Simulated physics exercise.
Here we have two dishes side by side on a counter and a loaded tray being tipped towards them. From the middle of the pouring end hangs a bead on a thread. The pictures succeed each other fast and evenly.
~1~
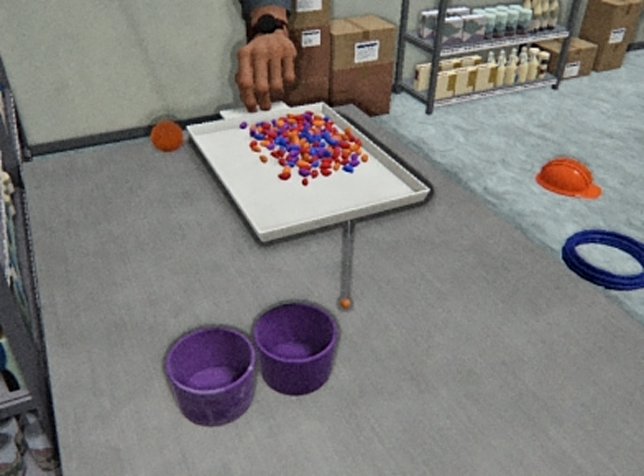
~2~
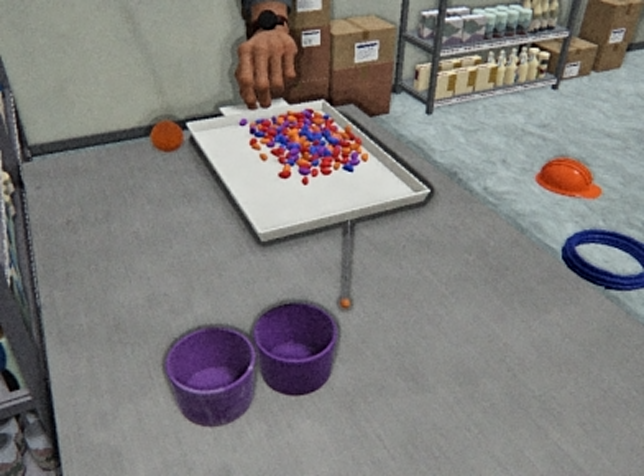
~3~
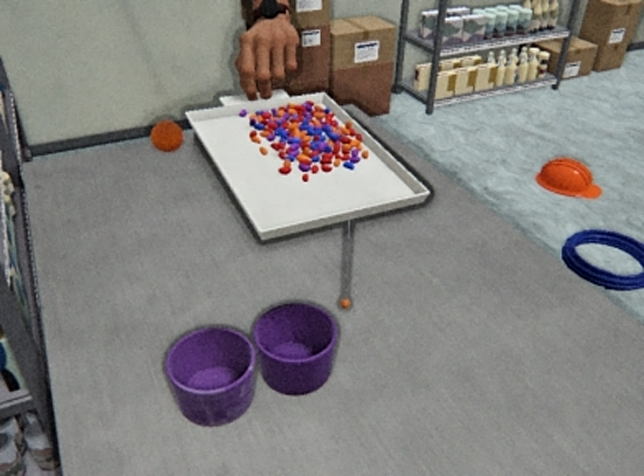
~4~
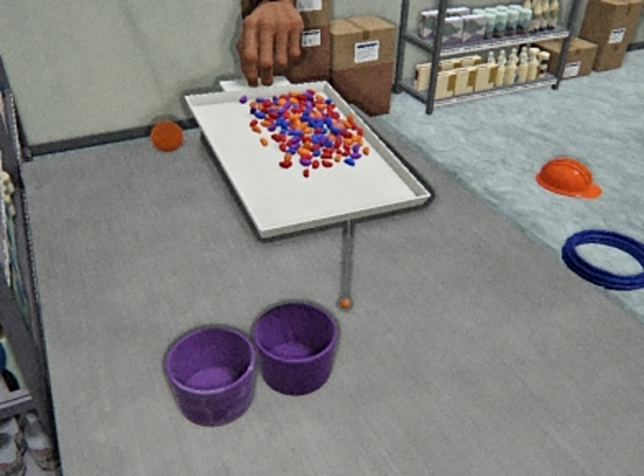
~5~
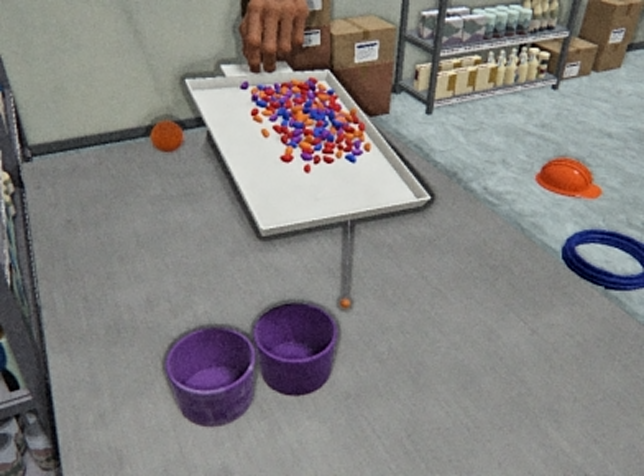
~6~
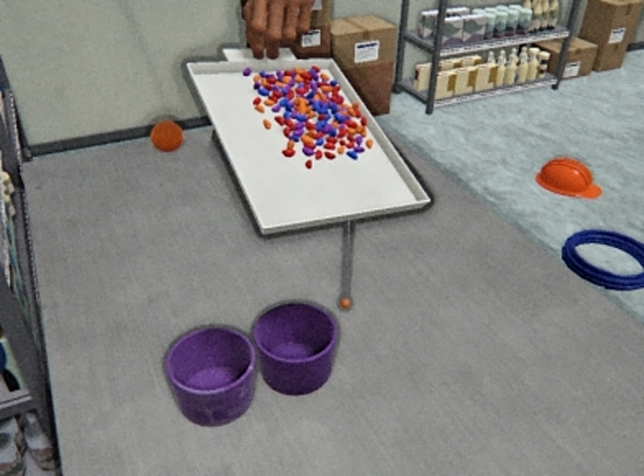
A hand raising the far end of a white tray of colourful jelly beans above two purple dishes on a grey counter.
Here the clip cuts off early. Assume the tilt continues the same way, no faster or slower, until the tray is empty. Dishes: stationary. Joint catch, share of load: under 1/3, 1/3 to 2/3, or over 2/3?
Under 1/3.
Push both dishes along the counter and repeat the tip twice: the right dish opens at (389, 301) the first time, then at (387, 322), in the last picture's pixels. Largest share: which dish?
Well, the first time it's the one placed on the right, and the second time it's the one placed on the right.
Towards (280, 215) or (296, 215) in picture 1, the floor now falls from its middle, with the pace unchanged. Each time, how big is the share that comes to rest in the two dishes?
That comes to 70 per cent the first time and 50 per cent the second.
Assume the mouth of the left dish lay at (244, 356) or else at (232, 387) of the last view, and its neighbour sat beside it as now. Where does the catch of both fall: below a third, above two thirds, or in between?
Trial 1 - under a third. Trial 2 - below one third.
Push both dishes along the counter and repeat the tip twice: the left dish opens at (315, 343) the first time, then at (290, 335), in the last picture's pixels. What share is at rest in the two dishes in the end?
First position: Some 50 %; second position: Some 20 %.
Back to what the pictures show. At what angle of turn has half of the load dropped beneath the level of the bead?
I'd say close to 85 degrees.
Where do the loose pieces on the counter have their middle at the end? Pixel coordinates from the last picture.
Once everything settles, the pieces are centred near (429, 357).
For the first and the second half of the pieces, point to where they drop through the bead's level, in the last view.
First roughly (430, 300), then roughly (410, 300).
Just after the last frame, tray tipped steeply; the larger part on the tray; roughly a quarter in the air.
A moment on, tray tipped past a quarter turn; roughly a quarter on the tray; roughly two thirds outside both; roughly a quarter in the air.
Further on, tray tipped past a quarter turn; every one outside both.
When it is over, tray tipped past a quarter turn; not one in the left dish; not one in the right dish; every one outside both.
